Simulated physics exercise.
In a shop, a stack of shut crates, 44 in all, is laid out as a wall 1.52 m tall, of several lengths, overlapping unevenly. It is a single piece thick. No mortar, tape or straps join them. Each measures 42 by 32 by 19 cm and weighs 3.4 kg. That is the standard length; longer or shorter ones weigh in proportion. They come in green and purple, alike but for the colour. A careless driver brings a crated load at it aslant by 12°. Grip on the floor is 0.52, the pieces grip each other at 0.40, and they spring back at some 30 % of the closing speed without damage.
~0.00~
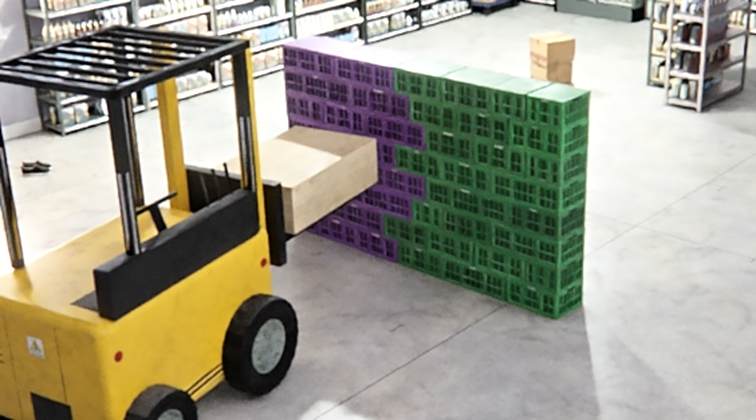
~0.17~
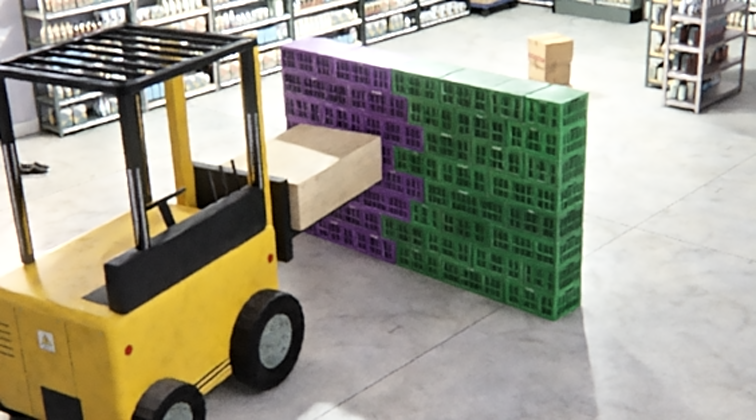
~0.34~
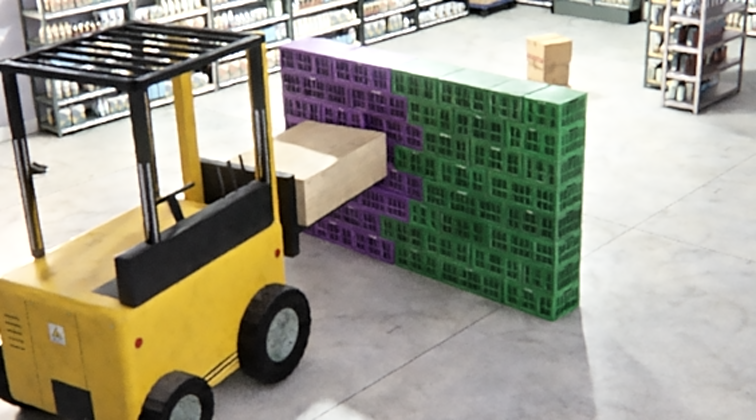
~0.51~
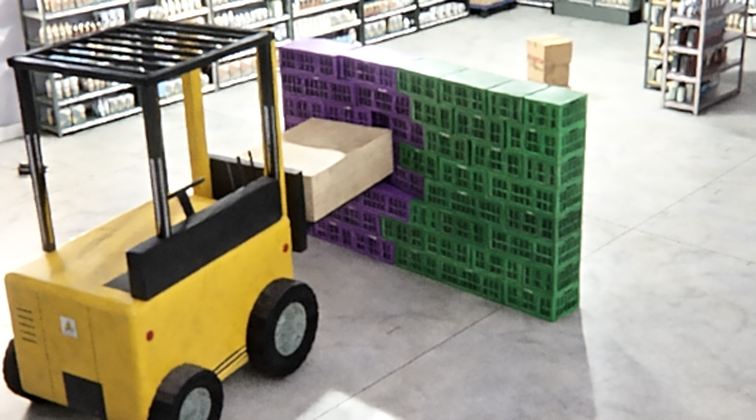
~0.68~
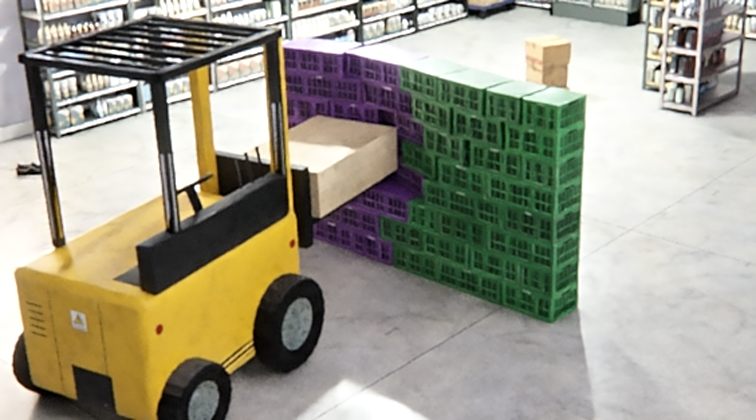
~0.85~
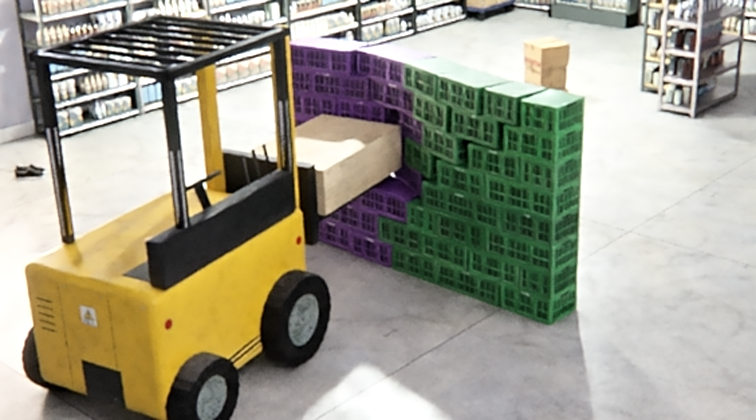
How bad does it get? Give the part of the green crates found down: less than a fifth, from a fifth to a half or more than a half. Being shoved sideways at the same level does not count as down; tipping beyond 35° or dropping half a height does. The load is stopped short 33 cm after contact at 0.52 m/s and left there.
The part is between a fifth and a half.
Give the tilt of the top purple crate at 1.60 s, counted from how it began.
Some 60°.
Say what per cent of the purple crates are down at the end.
By colour: Purple 70 per cent.
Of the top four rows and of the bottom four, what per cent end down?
Top 70, bottom 20 per cent.
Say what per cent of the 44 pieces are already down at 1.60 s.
By then 50 per cent.
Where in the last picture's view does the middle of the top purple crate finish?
At about (490, 149).
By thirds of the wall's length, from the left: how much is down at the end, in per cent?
In per cent: Left 80, middle 60, right 20.
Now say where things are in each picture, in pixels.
In the first picture (pixels give the middle of a visible side), load (370, 160) 13 cm short of touching; top green crate (507, 105); top purple crate (307, 61); none has stirred.
The second picture shows load (374, 158) 42 mm short of touching; top green crate (505, 106).
The third picture shows load (379, 154) 47 mm in; top green crate (504, 107); movement in 4 of them.
The fourth picture shows load (385, 151) 14 cm in; top green crate (504, 107); top purple crate (307, 63) 22 mm from its place; movement in 15 of them.
The fifth picture shows load (390, 148) 22 cm in; top green crate (502, 108); top purple crate (309, 62) 6 cm from its place; movement in 20 of them.
The sixth picture shows load (395, 147) 31 cm in; top green crate (499, 107) 17 mm from its place; top purple crate (317, 59) 4° from how it stood; movement in 24 of them.
After 1.22 s, none of the 25 green crates down (0 of 44 in all colours); top green crate 19° from how it stood; top purple crate 21° from how it stood.
After 1.60 s, 7 of the 25 green crates down (21 of 44 in all colours); top green crate 40° from how it stood; top purple crate 63° from how it stood, 62 cm lower.
After 2.12 s, 7 of the 25 green crates down (21 of 44 in all colours); top green crate on its side; top purple crate on its side.
In the end (4.4 s), 7 of the 25 green crates down (21 of 44 in all colours); top green crate on its side; top purple crate upside down. That is 28 per cent. From the last view, middles, top green crate near (585, 233), top purple crate near (490, 149).
